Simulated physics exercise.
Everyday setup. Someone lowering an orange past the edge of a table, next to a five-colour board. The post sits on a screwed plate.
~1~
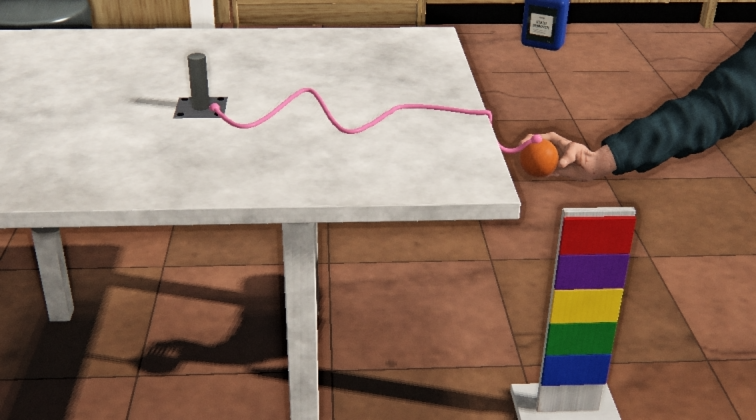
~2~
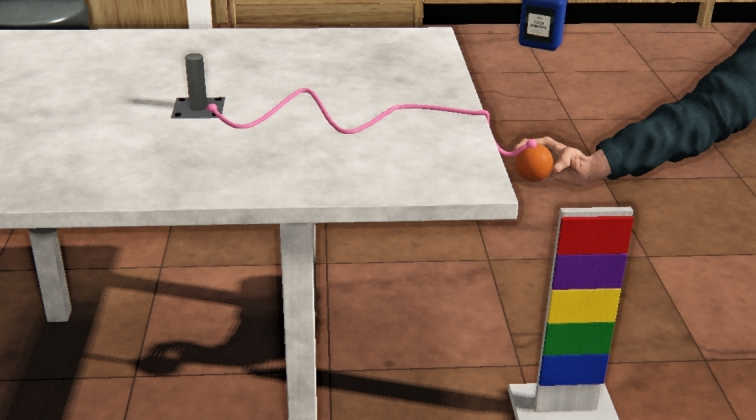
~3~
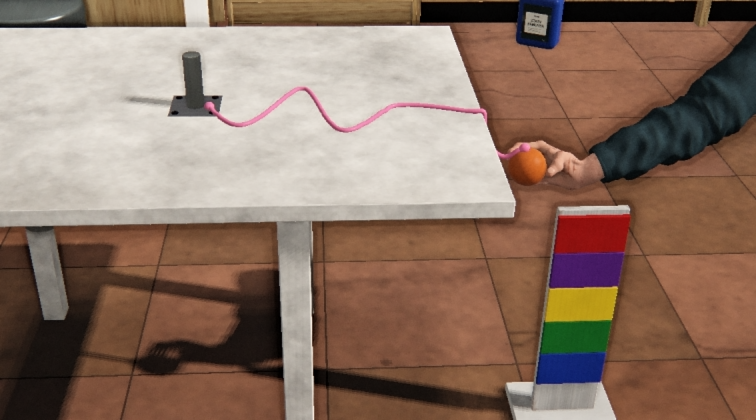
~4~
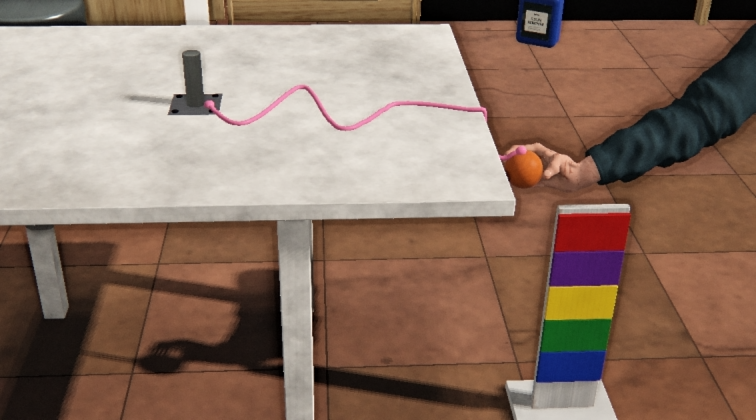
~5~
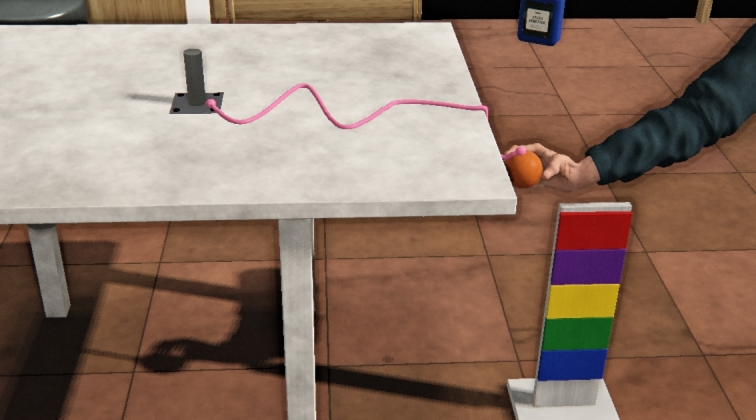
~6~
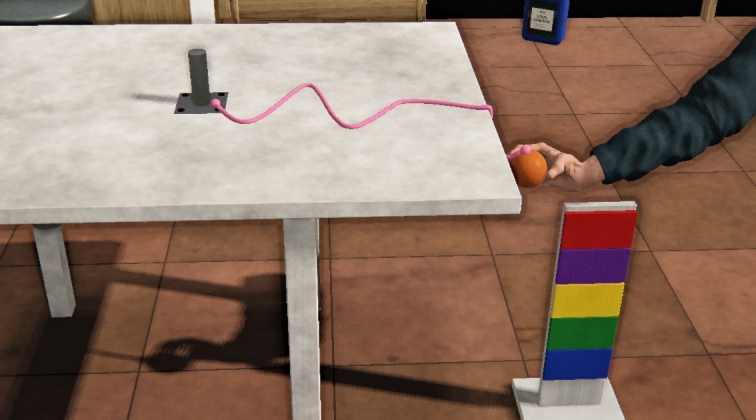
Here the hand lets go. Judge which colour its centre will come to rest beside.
Its centre comes to rest beside green.
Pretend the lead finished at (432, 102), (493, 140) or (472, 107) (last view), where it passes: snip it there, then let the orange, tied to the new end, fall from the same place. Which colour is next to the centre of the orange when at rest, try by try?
The bands would be red, yellow and purple, in that order.
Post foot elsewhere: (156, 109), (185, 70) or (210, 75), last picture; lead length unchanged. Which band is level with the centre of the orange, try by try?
Going case by case, it's yellow, yellow and finally green.
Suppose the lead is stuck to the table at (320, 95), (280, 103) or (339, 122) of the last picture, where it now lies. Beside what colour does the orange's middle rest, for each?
It ends beside purple the first time, yellow the second and red the third.
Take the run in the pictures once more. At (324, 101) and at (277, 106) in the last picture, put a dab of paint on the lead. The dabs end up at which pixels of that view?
The first lands at (426, 105), while the second lands at (323, 104).
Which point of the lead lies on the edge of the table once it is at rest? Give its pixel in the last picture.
Go for the one at (345, 126).
A little later, orange near (459, 322); level with green.
Next, orange near (478, 327); level with green.
When it is over, orange near (468, 326); level with green. The green one.
